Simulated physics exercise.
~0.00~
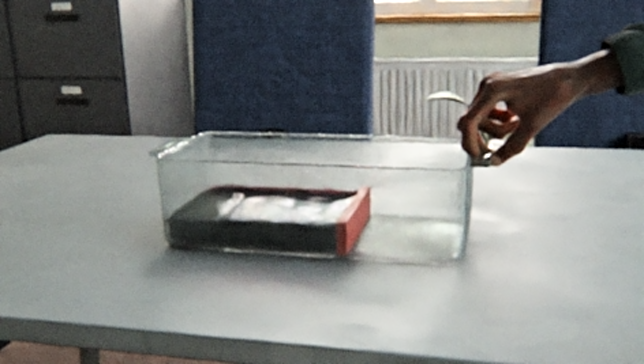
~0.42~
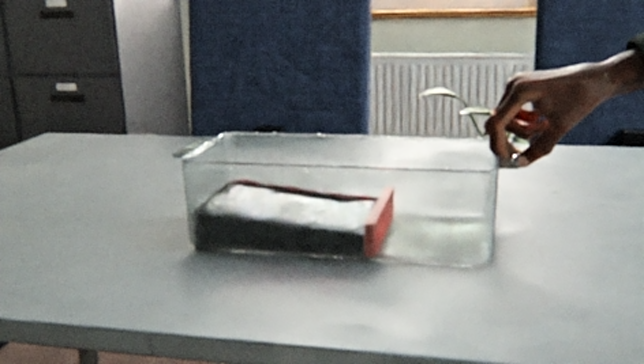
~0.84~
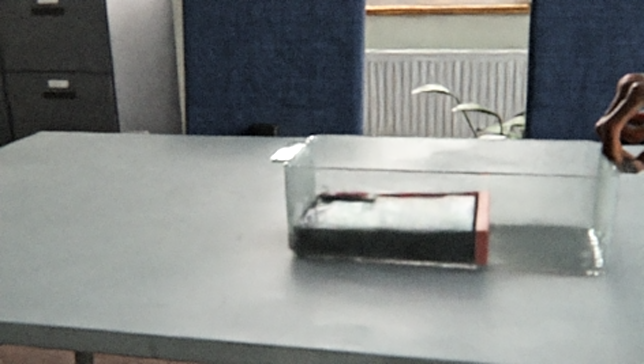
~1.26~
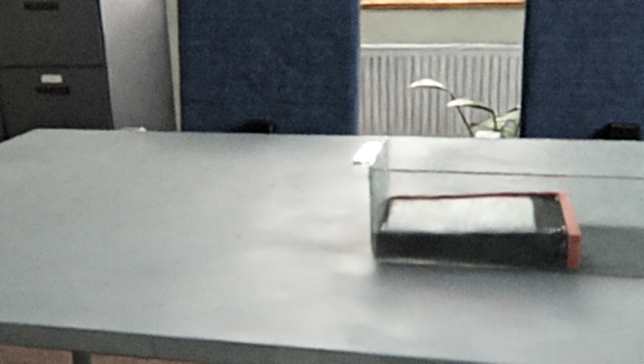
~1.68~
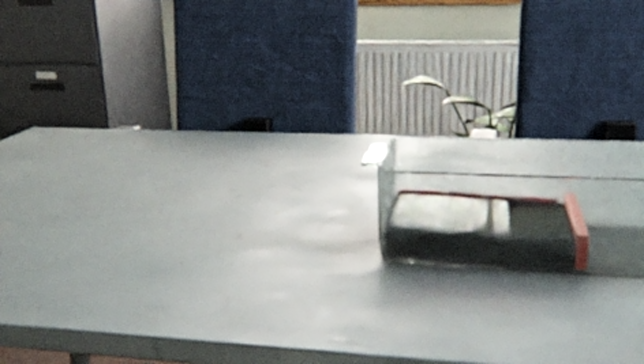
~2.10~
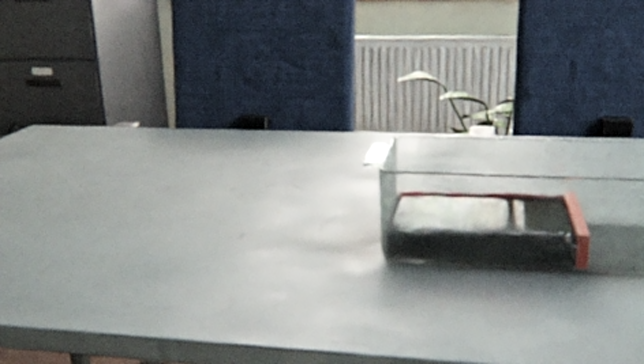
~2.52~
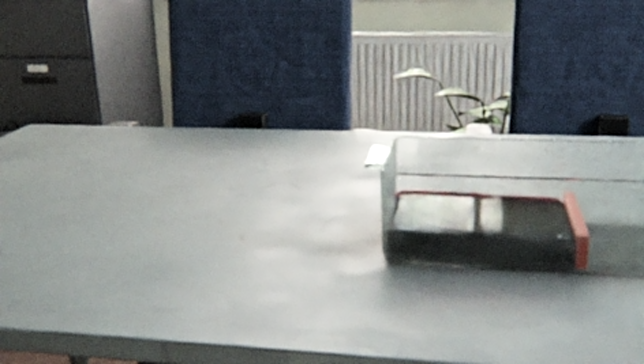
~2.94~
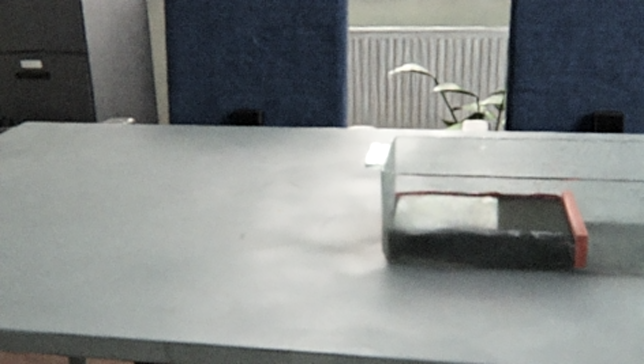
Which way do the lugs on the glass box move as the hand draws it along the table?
The lugs move to the right, along with the box.
